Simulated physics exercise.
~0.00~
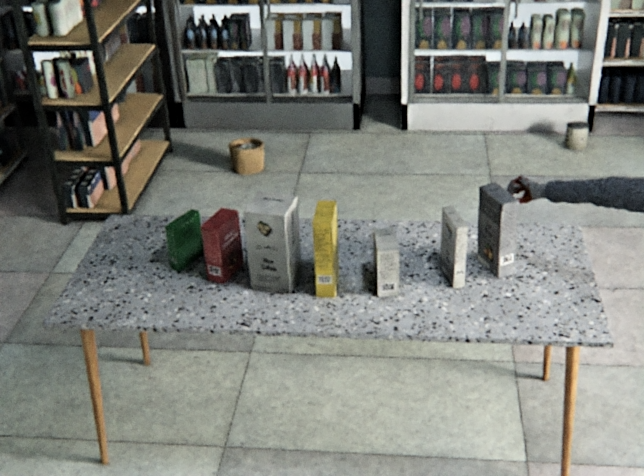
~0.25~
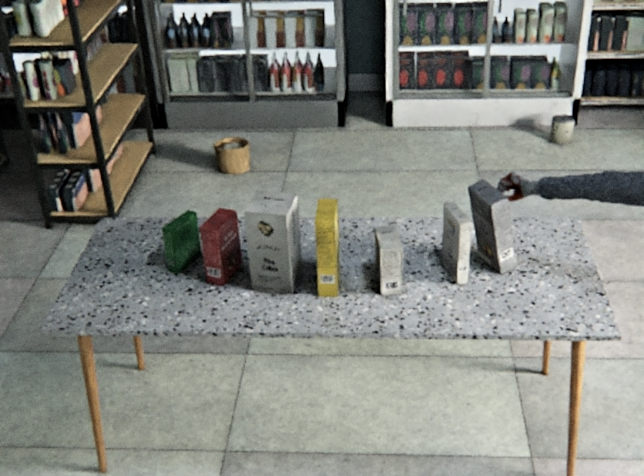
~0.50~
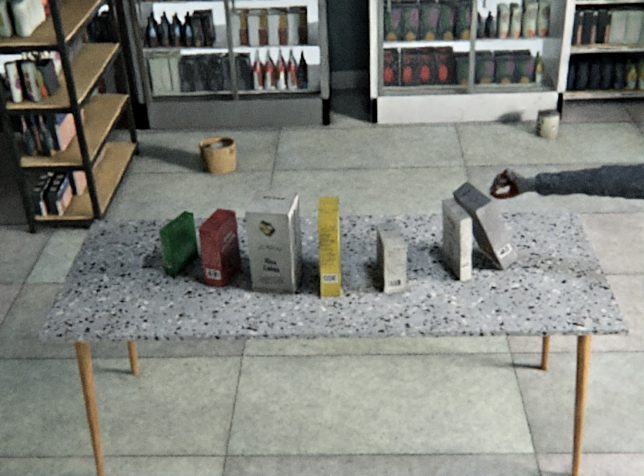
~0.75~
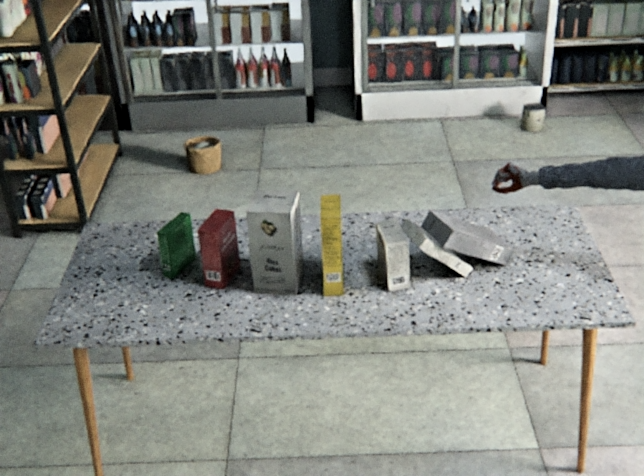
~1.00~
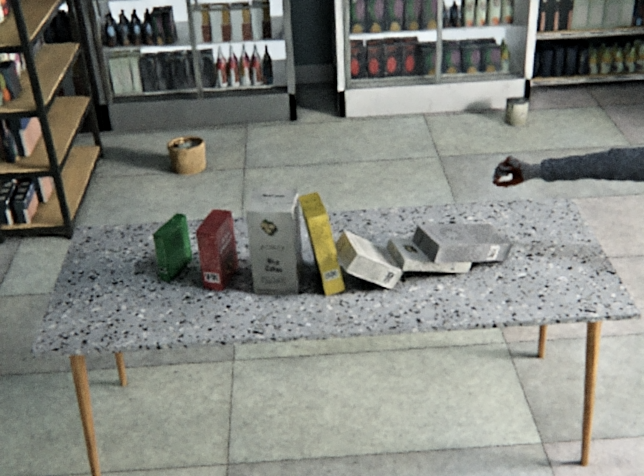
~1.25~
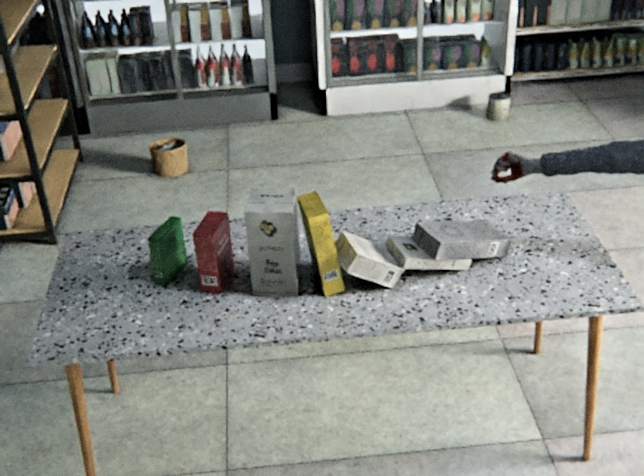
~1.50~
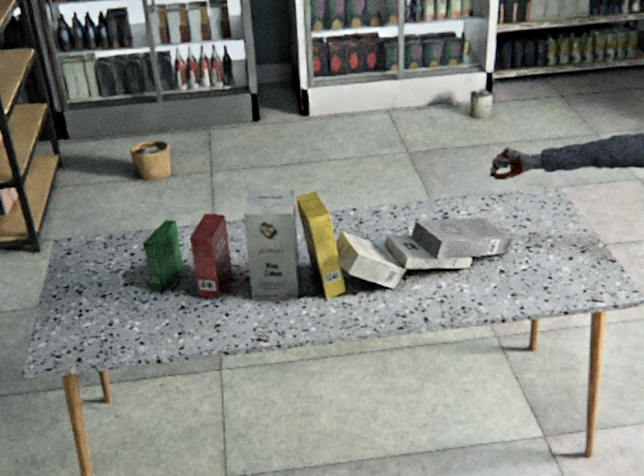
A hand tips the end box leftward, toppling two more, and the yellow one leans.
